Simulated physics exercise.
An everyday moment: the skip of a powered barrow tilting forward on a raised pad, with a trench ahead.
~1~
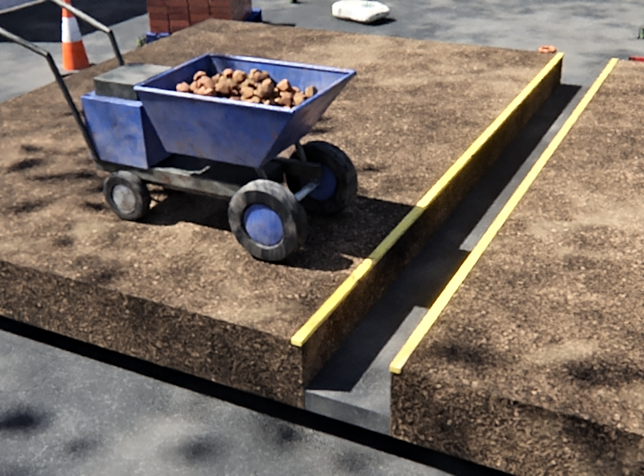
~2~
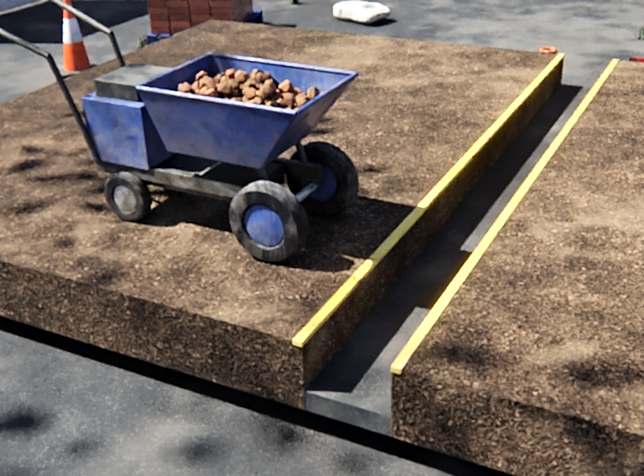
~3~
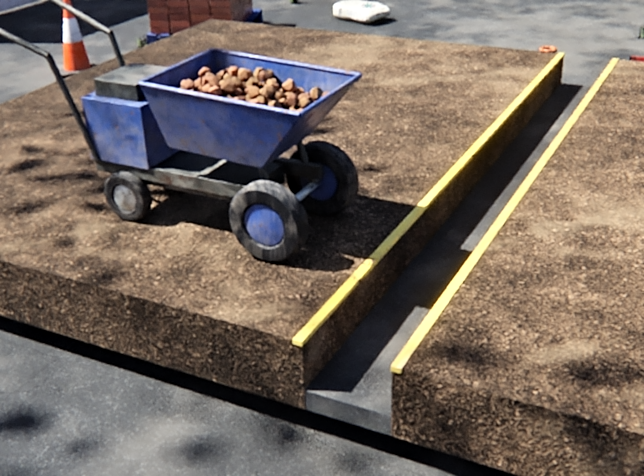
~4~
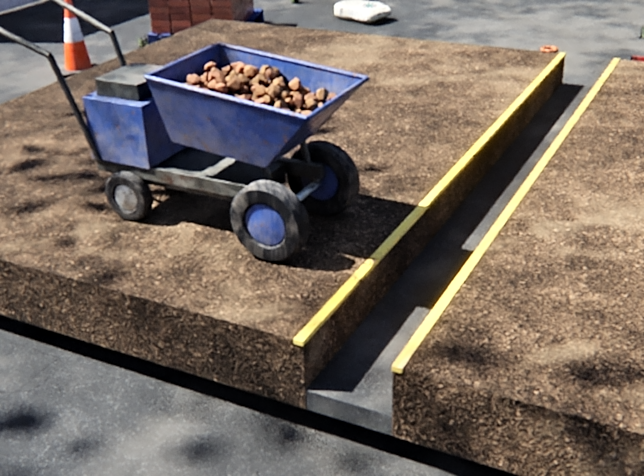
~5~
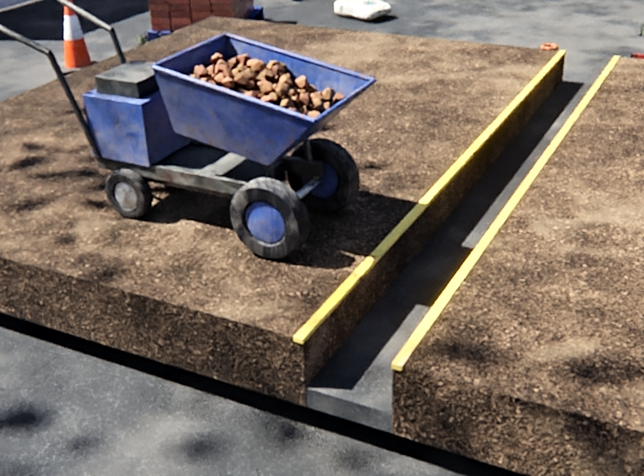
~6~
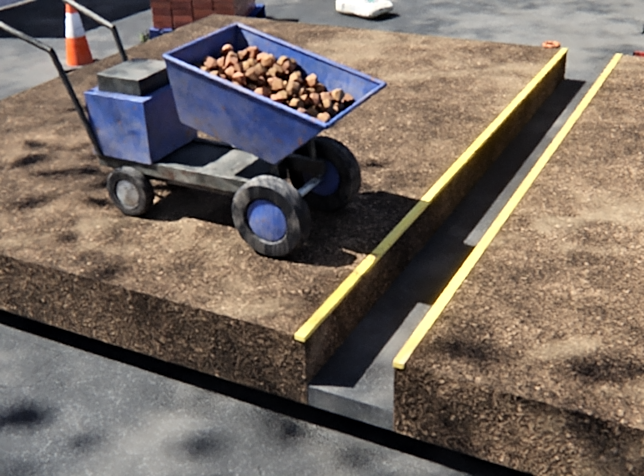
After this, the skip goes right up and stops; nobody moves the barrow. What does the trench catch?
The trench takes the larger part.
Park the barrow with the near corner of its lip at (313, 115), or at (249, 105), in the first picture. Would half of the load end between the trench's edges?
First above a half, then more than half.
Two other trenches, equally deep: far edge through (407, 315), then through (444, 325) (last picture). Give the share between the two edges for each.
Near 60 % and 100 %.
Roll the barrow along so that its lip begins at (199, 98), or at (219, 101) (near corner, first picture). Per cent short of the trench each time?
About 40 and 30 per cent.
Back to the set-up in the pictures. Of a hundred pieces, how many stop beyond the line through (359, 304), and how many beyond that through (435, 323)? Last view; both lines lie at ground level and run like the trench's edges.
About 90 and 10 per cent.
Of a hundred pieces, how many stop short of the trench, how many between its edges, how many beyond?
In per cent, short 0, between 90 and beyond 10.
Soon, skip tipped steeply; all in the skip.
A while on, skip tipped right over; most in the skip; a small part in or heaped over the trench; a stray few beyond it; a stray few falling.
Towards the end, skip tipped right over; a small part in the skip; most in or heaped over the trench; a small part beyond it.
Finally, skip tipped right over; most in or heaped over the trench; a small part beyond it.
